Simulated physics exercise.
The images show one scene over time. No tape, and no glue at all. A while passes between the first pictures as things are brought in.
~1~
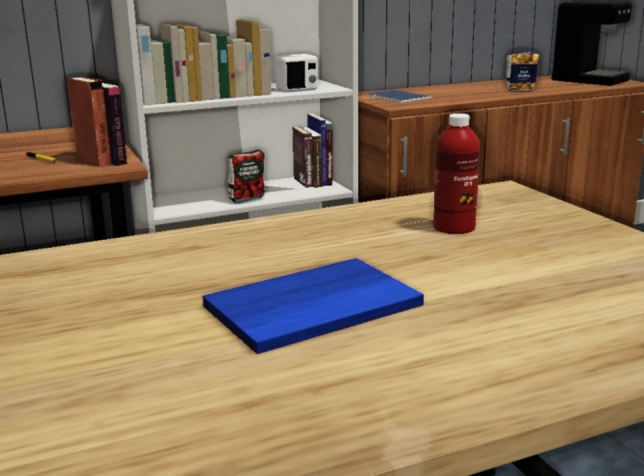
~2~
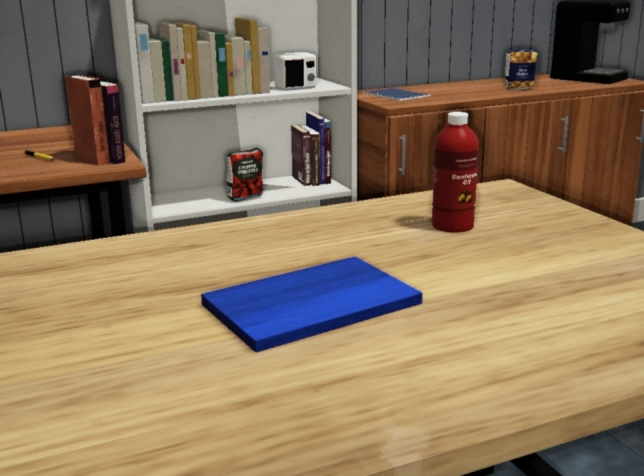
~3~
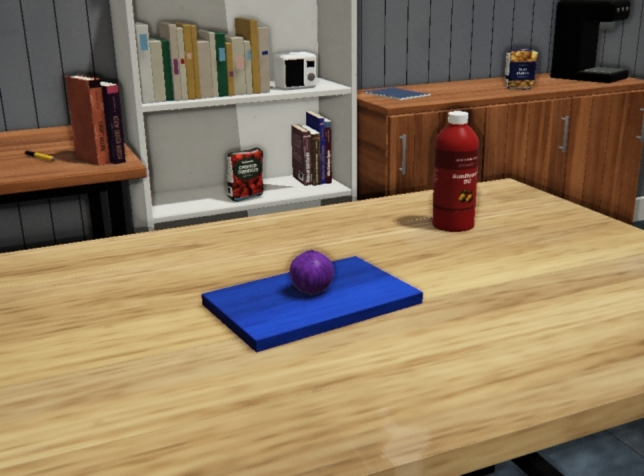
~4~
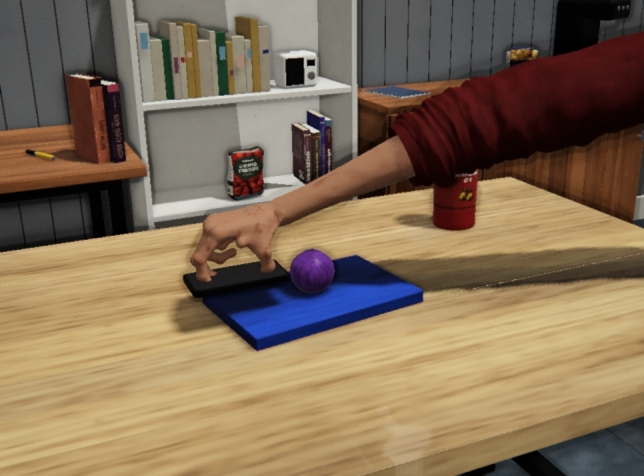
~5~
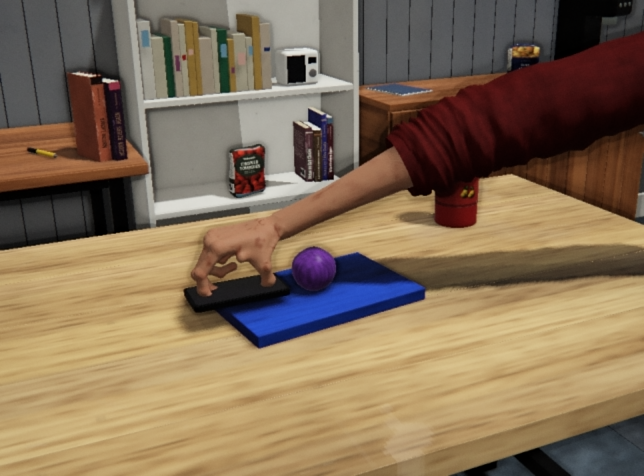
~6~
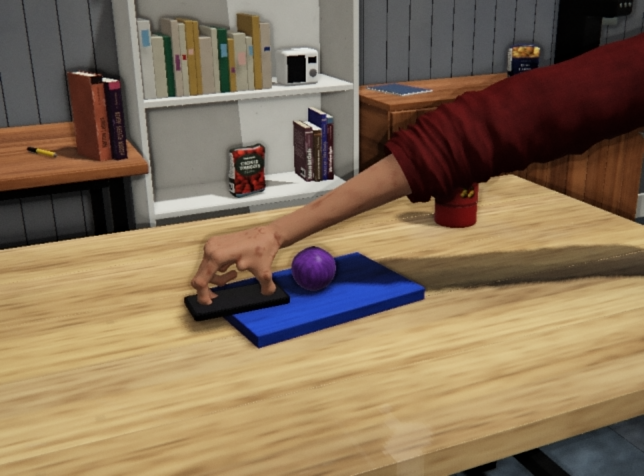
A flat black object, held by a hand in a dark red sleeve, moves in a room with shelves, seen from slightly above a pale wooden table. A blue board lies mid-table, with a red bottle behind it to the right. A round purple object appears on the board, then the arm reaches in from the right and lowers the black object slightly at the board's left edge, the camera practically still.
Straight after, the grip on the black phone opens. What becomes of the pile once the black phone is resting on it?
Nothing topples.
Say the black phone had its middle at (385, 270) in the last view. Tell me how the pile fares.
After that, the pile stays intact.
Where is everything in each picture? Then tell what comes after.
In the first picture, the last thing is not in view yet.
In the second picture, the last thing is not in view yet; red bottle (455, 171).
In the third picture, the last thing is not in view yet; blue board (312, 299).
In the fourth picture, on its way; black phone (237, 278); purple onion (312, 271).
In the fifth picture, on its way; black phone (237, 292).
In the sixth picture, set down, still held; black phone (237, 300); blue board (314, 295).
Then, 0.50 s past the last view, nothing moves.
Then, 1.20 s past the last view, black phone resting near (237, 300).
Finally, all 4 still in place. Final places as the last picture's camera would see them, black phone near (237, 300). The pile keeps its balance.
